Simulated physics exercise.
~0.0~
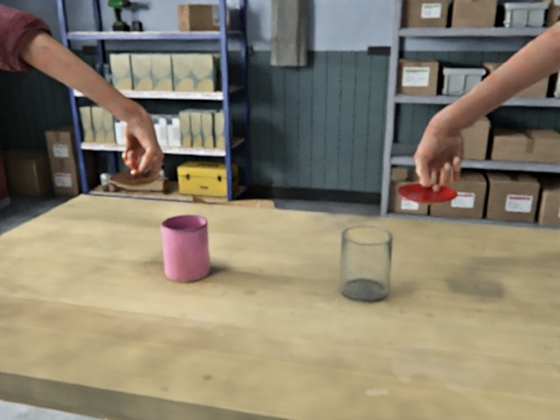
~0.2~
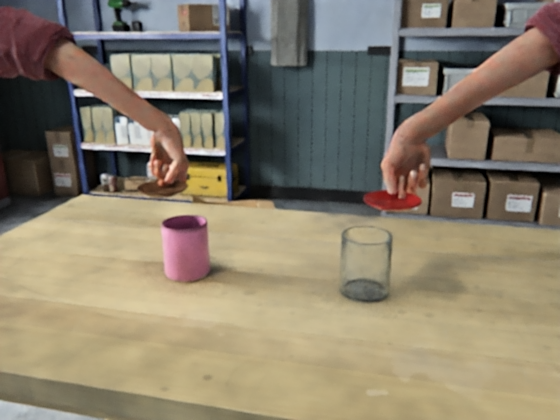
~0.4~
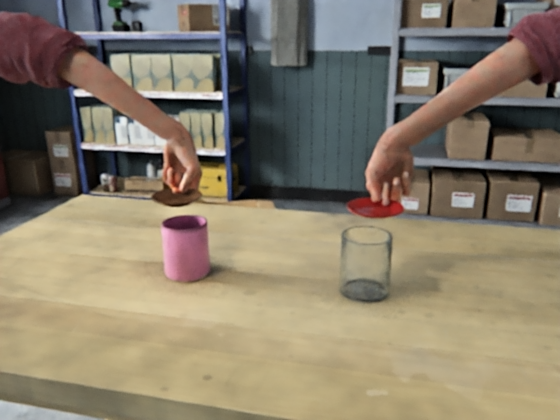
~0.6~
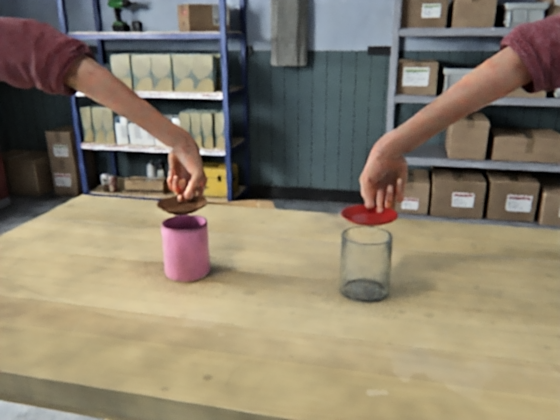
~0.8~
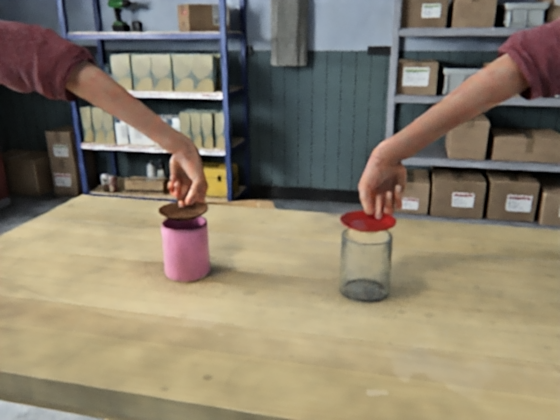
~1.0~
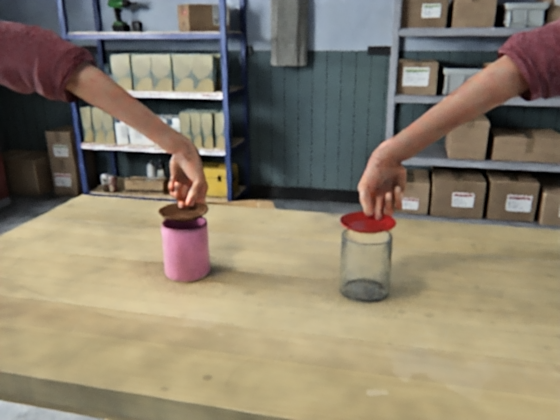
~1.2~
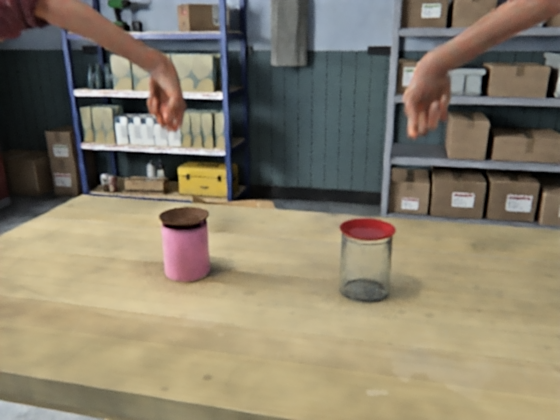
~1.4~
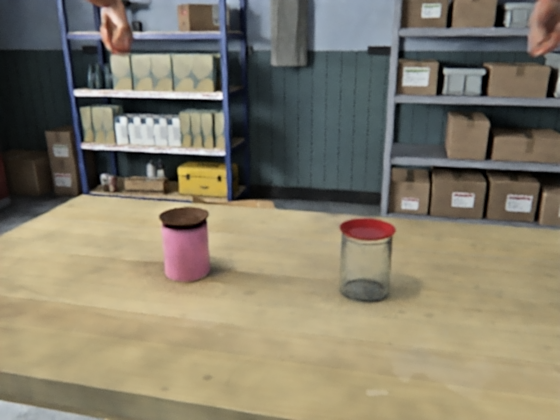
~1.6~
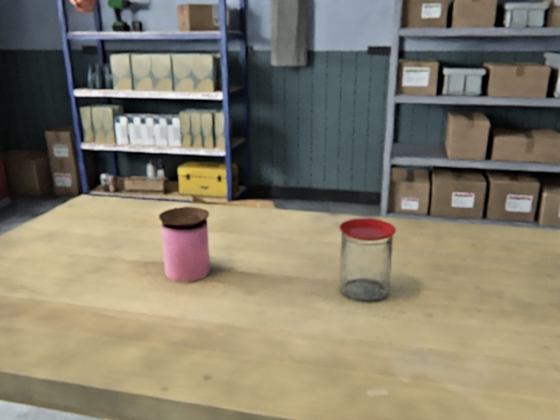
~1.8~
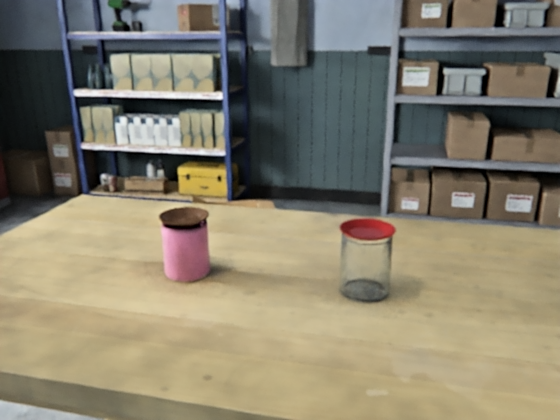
Two hands reach in from opposite sides over a pale wooden table, each holding a flat disc, in a storeroom seen from a still view in front of the tabletop. A pink mug stands on the left and a clear glass on the right, with shelves of boxes behind. The left hand carries a brown plate rightward while the right hand brings a red saucer leftward, until each is above a container. Both hands lower the discs onto the rims, then let go and withdraw upward out of view. The plate and saucer stay resting on top, covering the mug and glass like lids.
